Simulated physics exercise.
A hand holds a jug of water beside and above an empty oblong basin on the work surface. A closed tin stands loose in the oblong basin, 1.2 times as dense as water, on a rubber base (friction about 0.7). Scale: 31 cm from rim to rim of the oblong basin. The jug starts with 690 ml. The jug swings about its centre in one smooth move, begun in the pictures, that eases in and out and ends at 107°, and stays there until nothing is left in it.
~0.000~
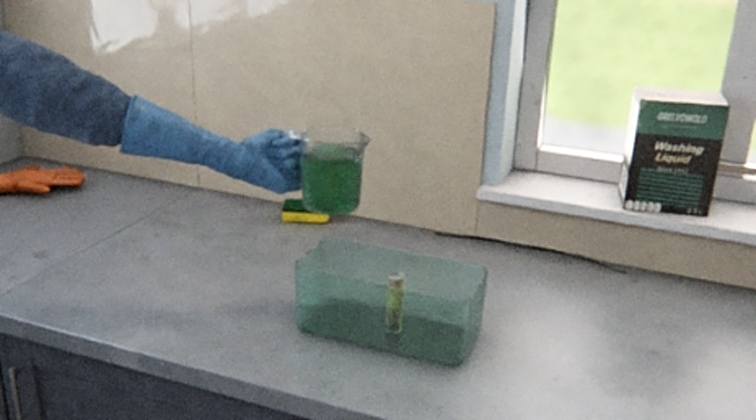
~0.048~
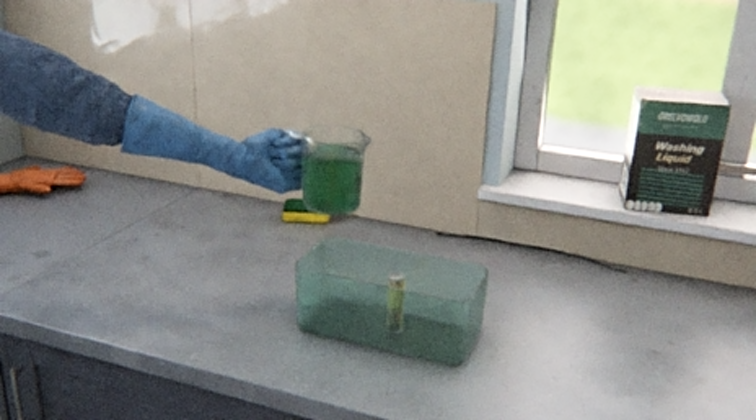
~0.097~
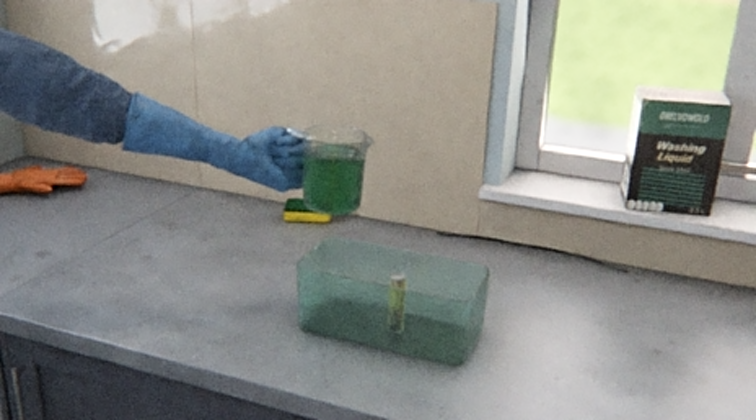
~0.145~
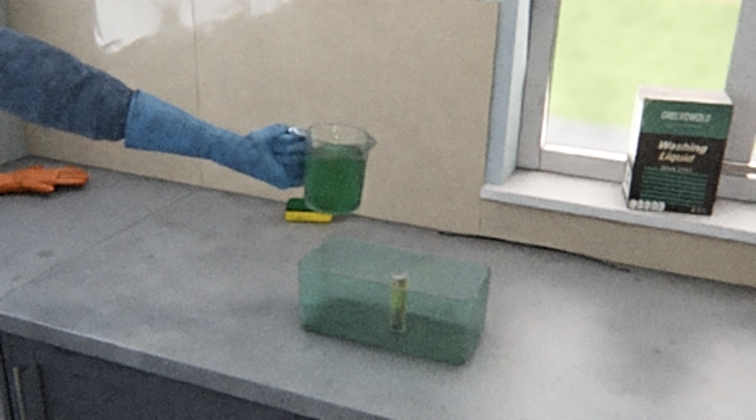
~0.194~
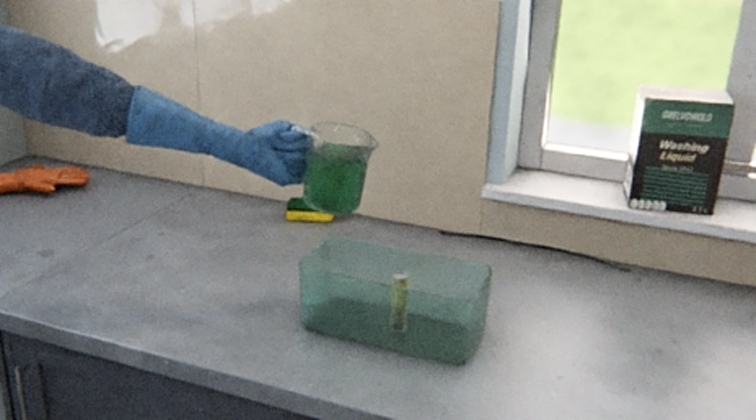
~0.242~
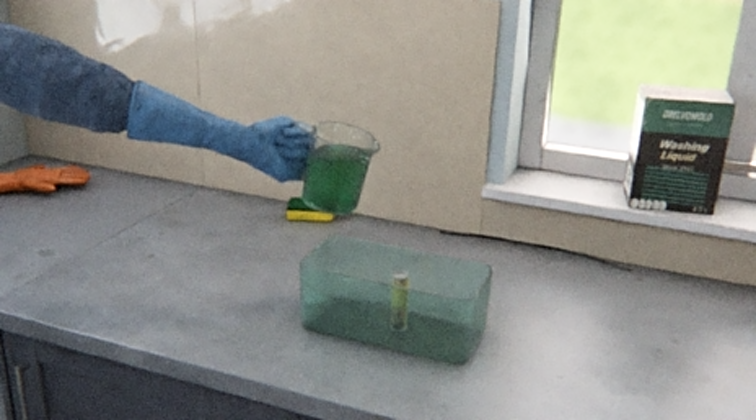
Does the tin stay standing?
It falls.
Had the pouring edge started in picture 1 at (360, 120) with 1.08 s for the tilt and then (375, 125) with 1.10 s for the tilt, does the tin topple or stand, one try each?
First it topples; then it remains upright.
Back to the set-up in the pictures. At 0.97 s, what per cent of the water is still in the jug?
Near 30 in a hundred.
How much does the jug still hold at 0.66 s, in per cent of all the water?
Near 88 in a hundred.
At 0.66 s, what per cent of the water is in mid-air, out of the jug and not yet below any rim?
Some 12 per cent.
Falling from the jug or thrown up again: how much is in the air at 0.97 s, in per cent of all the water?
Some 24 per cent.
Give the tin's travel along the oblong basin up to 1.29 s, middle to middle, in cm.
About 1 cm.
After 0.66 s the tilt is 67° and 88 per cent is still to pour; the tin stands where it began.
After 0.97 s the tilt is 101° and 31 per cent is still to pour; the tin stands where it began.
After 1.29 s the tilt is 107° and 2 per cent is still to pour; the tin leans 6°.
After 1.64 s the tilt is 107° and 0 per cent is still to pour; the tin lies on its side.
In the end the tin lies on its side.
